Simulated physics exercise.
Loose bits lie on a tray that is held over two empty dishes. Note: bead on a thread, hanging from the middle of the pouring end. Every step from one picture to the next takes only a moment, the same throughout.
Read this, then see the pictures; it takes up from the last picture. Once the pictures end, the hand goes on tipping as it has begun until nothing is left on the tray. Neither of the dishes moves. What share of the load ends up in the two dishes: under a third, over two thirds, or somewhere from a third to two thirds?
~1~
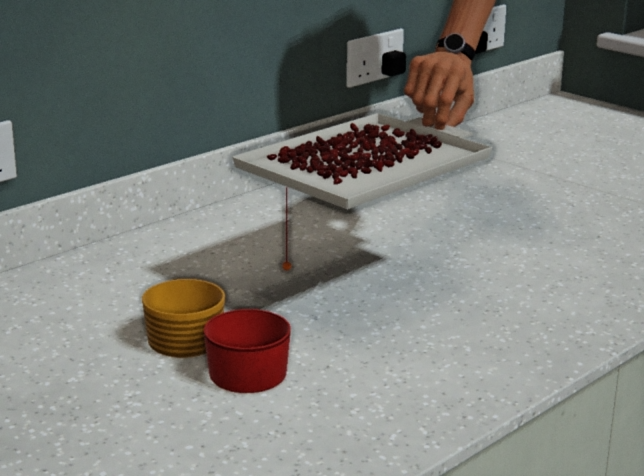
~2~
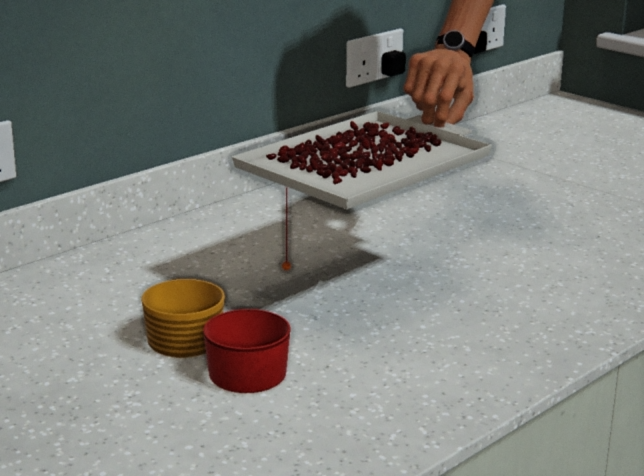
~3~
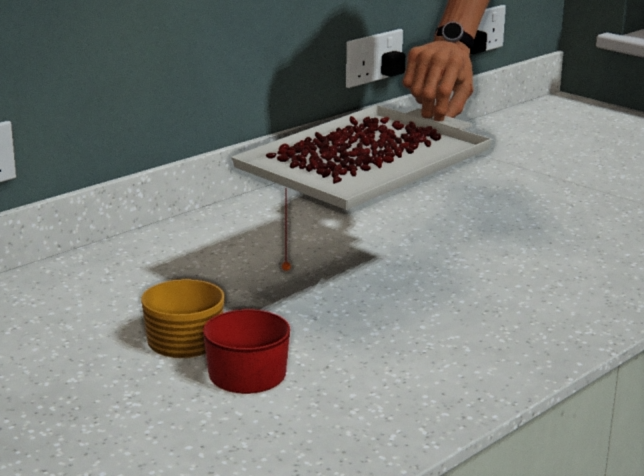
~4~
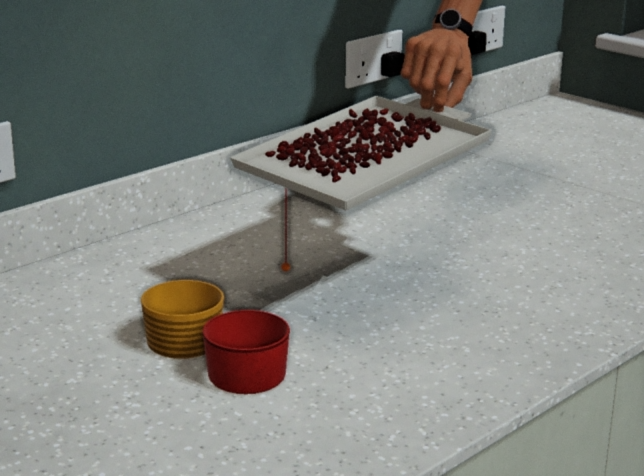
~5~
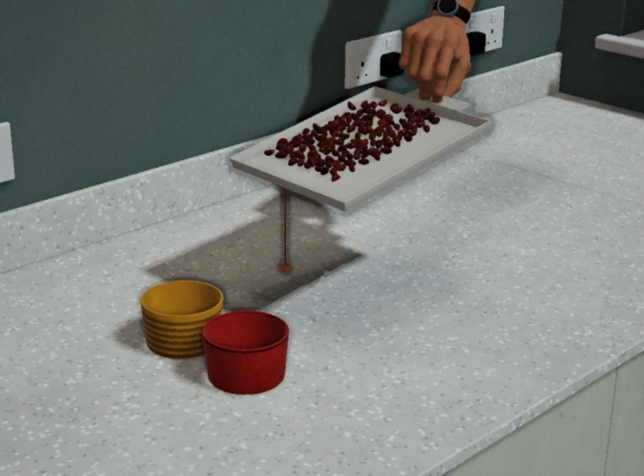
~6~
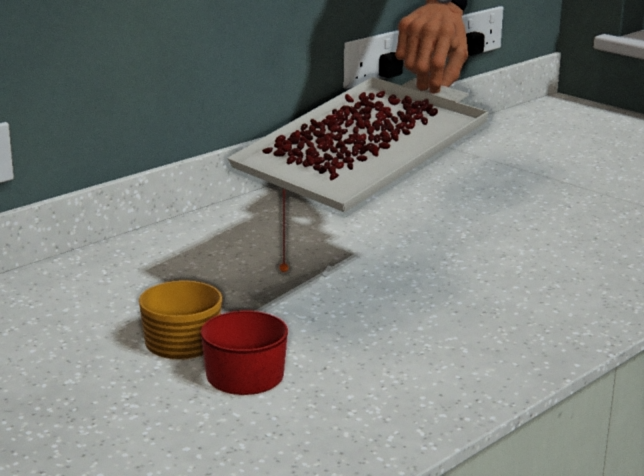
Under a third.
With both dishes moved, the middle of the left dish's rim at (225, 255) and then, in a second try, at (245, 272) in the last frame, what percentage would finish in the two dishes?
Roughly 10% the first time and 50% the second time.
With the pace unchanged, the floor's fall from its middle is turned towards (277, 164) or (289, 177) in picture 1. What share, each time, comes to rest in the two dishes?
I'd say some 0 in a hundred at first, then 10 in a hundred.
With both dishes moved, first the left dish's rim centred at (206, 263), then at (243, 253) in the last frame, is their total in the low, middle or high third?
Taking the two places in turn, the answer is the middle third and then under a third.
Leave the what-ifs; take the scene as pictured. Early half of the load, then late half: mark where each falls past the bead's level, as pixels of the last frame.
Around (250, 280) first; around (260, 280) second.
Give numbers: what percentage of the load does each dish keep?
Left 0 per cent, right 0 per cent.
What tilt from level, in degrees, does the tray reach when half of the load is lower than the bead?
Angle: Approx. 110 degrees.
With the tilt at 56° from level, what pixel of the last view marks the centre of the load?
Roughly at (301, 151).
Just after the last frame, tray tipped steeply; almost all on the tray; just a few outside both; just a few in the air.
A moment on, tray tipped right over; almost all on the tray; about a tenth outside both.
Further on, tray tipped past a quarter turn; just a few in the right dish; about a tenth in the left dish; almost all outside both.
When it is over, tray tipped past a quarter turn; just a few in the right dish; about a tenth in the left dish; almost all outside both.
